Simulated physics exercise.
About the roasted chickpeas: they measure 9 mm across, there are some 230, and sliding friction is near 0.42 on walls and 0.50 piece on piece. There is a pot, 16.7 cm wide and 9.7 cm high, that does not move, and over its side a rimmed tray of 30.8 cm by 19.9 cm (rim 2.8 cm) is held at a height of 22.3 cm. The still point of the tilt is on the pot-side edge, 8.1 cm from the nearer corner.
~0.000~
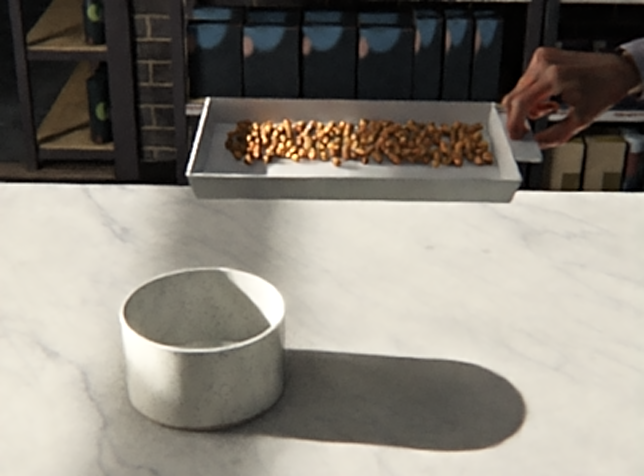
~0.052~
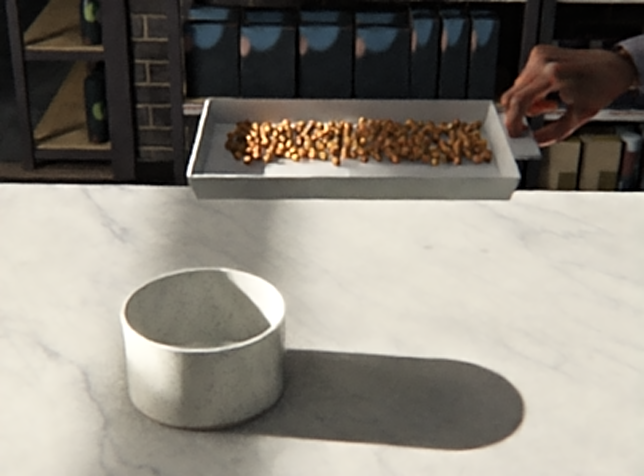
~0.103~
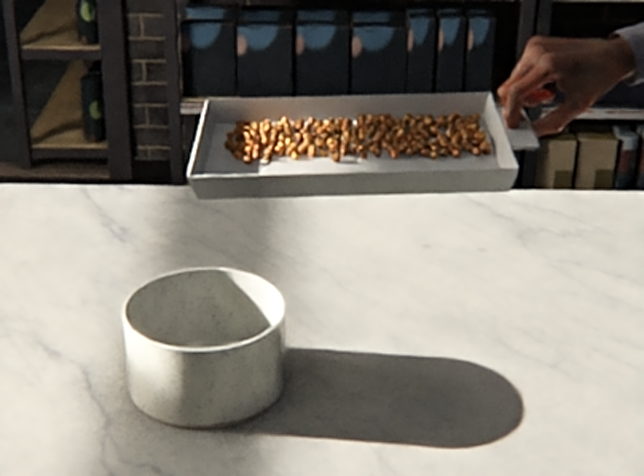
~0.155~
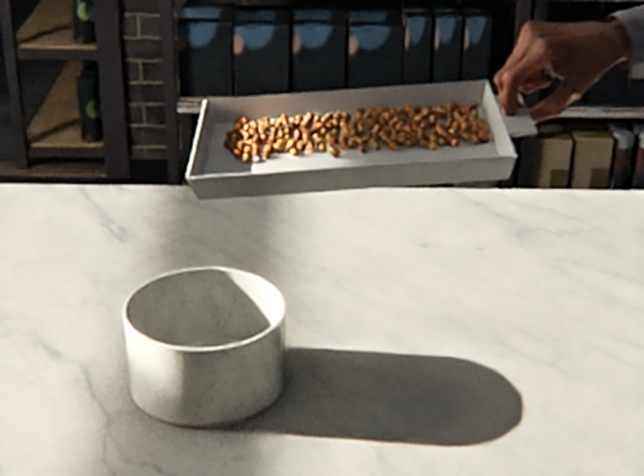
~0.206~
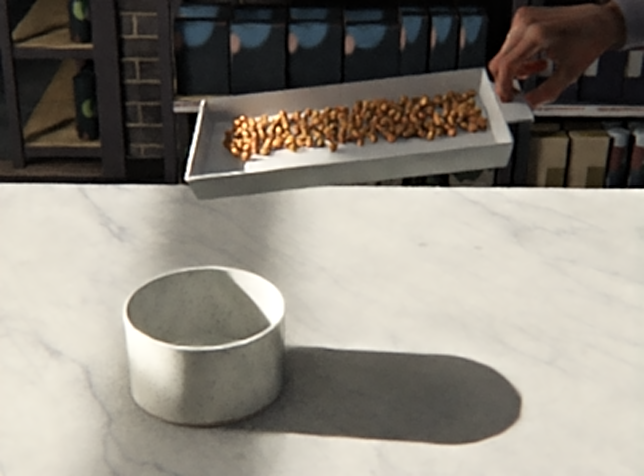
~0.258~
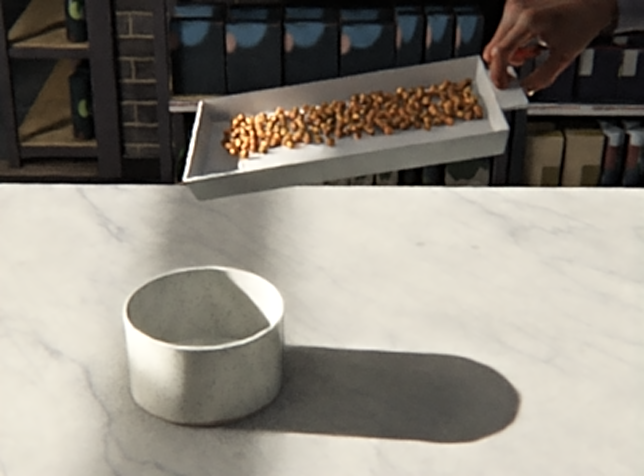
The footage shows a hand holding a pale rimmed tray of roasted chickpeas above a marble counter with a still, empty pot, then raising the tray's right end so it slants modestly down toward the left.
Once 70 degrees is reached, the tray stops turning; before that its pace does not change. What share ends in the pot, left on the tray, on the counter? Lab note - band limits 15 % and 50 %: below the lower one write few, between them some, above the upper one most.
Pot = few; tray = most; counter = few.
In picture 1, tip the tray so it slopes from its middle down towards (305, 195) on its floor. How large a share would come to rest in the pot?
Estimate: Near 5 per cent.
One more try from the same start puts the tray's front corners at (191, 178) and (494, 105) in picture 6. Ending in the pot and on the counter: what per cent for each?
Pot 5 % / counter 10 %.
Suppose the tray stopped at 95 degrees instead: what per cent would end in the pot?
In that case, near 25 percent.
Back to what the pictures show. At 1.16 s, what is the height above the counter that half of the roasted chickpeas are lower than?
Median height: Approx. 26 cm.
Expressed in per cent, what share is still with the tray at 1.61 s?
Close to 100 in a hundred.
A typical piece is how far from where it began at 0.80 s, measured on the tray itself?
10 cm.
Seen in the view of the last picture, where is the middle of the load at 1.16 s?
Around (222, 121).
After 0.80 s, tilt 39 degrees; the tray holds 100 %, the pot 0 %.
After 1.16 s, tilt 57 degrees; the tray holds 100 %, the pot 0 %.
After 1.61 s, tilt 70 degrees; the tray holds 100 %, the pot 0 %.
In the end, at 1.9 s, pot 0 %, tray 100 %, counter 0 %.
